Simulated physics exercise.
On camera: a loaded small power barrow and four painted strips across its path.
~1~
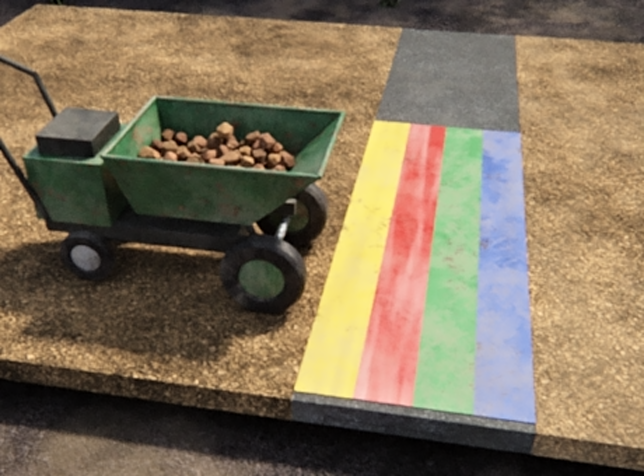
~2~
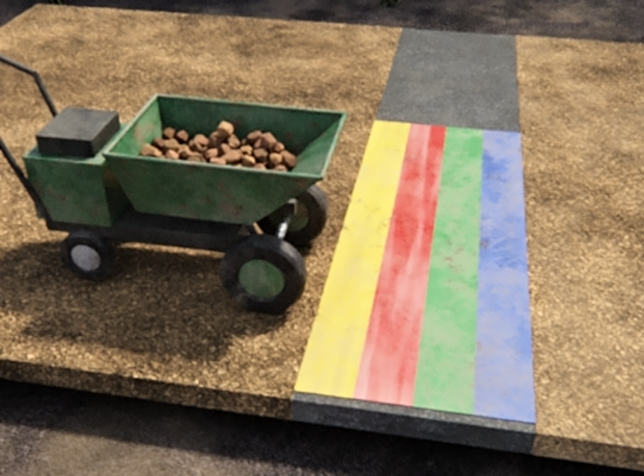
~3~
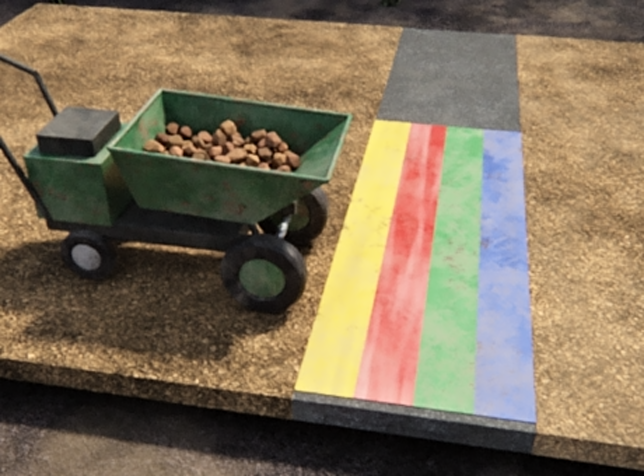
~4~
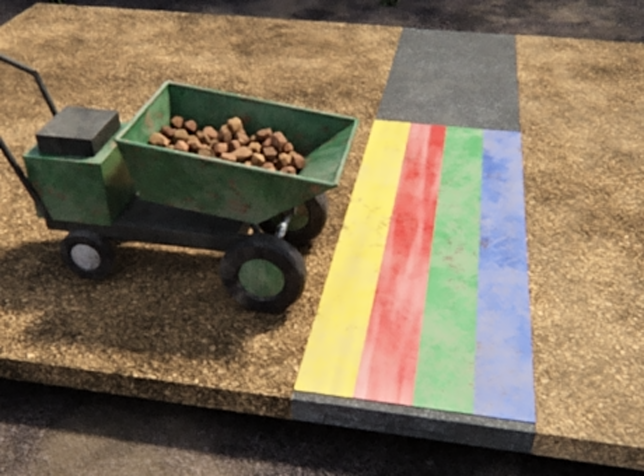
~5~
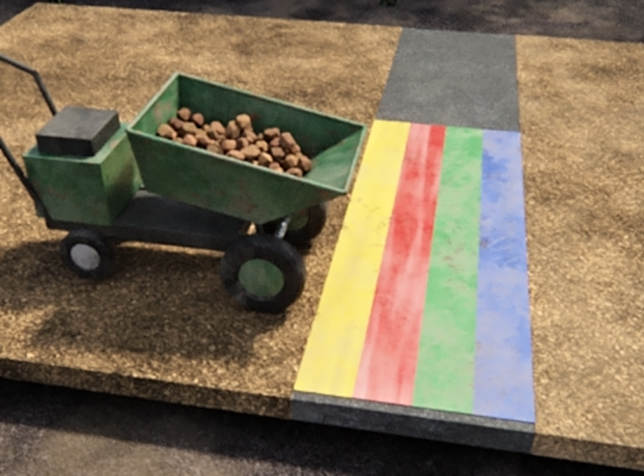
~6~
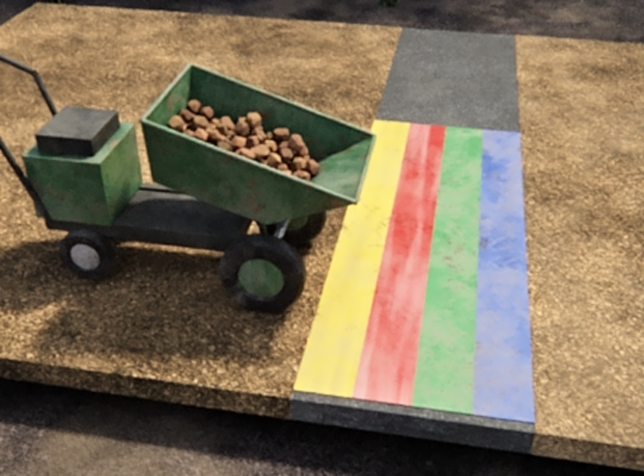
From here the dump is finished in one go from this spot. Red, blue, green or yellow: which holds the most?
The green one gets the largest share.
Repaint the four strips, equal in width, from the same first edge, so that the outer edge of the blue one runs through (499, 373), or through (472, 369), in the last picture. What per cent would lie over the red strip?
Roughly 0 per cent, and 0 per cent.
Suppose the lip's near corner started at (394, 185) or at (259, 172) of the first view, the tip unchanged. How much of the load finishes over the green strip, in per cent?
Roughly 0 per cent, and 20 per cent.
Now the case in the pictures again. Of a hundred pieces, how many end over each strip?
Yellow strip: 0 %, red strip: 10 %, green strip: 35 %, blue strip: 15 %.
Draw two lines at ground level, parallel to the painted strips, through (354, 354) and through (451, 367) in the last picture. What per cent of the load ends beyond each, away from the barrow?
In turn 70 and 40 in a hundred.
Just after the last frame, skip tipped steeply; every one in the skip.
A moment on, skip tipped right over; the larger part in the skip; about a tenth over the red strip; about a tenth over the green strip.
Further on, skip tipped right over; roughly a third in the skip; about a tenth over the red strip; roughly a third over the green strip; roughly a quarter over the blue strip; about a tenth off the paint.
When it is over, skip tipped right over; roughly a third in the skip; not one over the yellow strip; about a tenth over the red strip; roughly a third over the green strip; roughly a quarter over the blue strip; about a tenth off the paint.
